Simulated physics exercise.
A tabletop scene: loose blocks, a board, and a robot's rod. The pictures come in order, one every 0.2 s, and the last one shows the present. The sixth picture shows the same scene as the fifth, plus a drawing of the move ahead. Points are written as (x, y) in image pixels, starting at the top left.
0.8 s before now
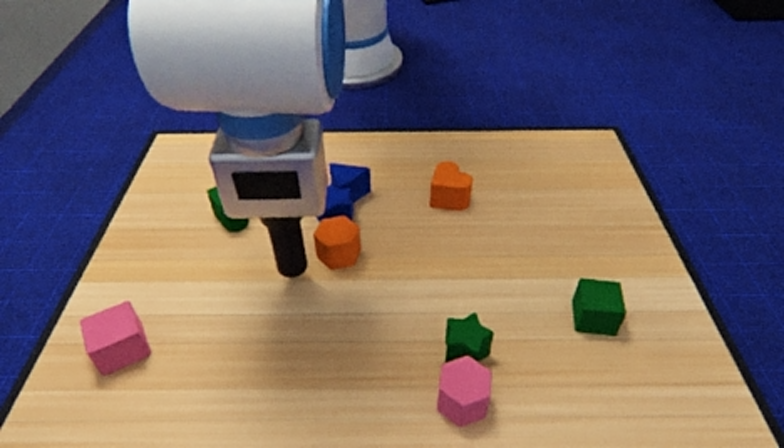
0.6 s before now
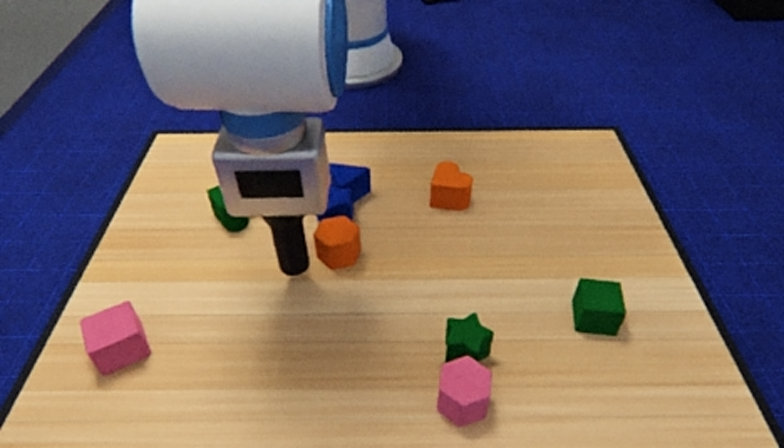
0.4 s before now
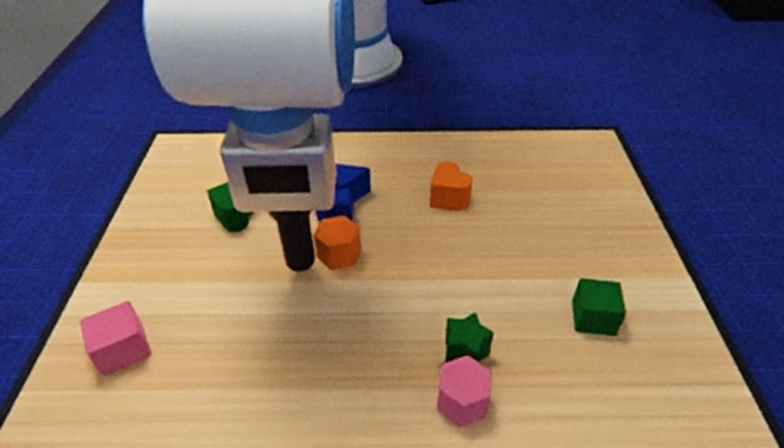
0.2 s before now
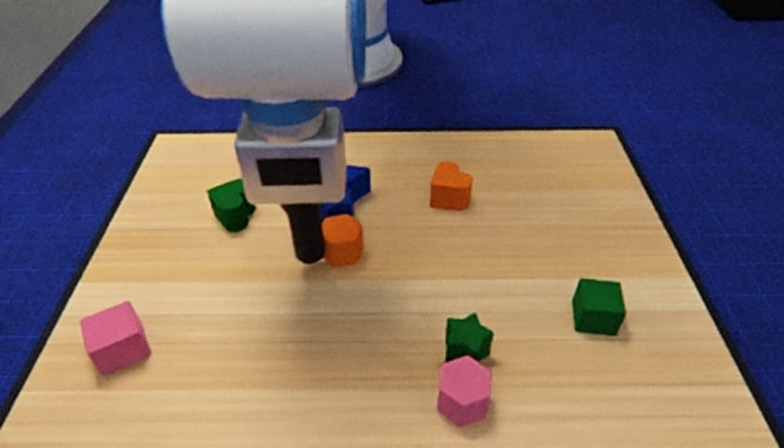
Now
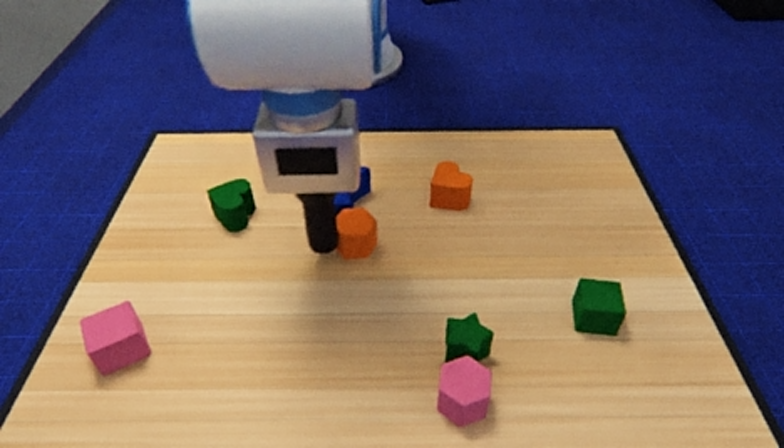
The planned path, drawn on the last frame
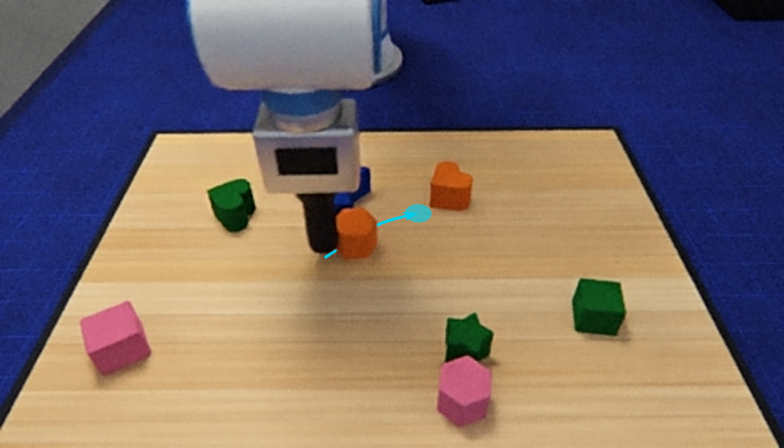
In the video, a white robot arm with a black rod moves slightly right over a wooden tabletop of colourful blocks, then pushes an orange hexagonal block a short way right and away from the viewer while the other blocks stay still.
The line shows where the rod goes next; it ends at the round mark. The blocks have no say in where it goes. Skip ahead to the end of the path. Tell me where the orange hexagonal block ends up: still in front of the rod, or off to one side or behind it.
Pushed ahead.
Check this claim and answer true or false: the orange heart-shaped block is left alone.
That is false.
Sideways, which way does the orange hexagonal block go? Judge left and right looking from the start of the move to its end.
The answer is right: Facing from the path's start to its end, that's where the orange hexagonal block shifts.
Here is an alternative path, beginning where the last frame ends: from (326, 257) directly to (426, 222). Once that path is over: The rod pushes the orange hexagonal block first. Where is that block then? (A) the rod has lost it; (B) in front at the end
B.
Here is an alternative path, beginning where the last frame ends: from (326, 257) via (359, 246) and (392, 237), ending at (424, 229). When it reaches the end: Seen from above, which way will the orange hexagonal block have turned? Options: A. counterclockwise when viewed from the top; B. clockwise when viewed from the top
Option A.
Drawn move, from (326, 257) by way of (369, 229) to (418, 213).
On the path given first. One third of the way, rod (354, 224); orange hexagonal block (386, 206), turned 20° clockwise.
Two thirds of the way, rod (385, 208); orange hexagonal block (418, 194), turned 35° clockwise.
At the end, rod (419, 200); blue star-shaped block still; orange hexagonal block (452, 191), turned 35° clockwise; orange heart-shaped block (470, 167), turned 20° anticlockwise.
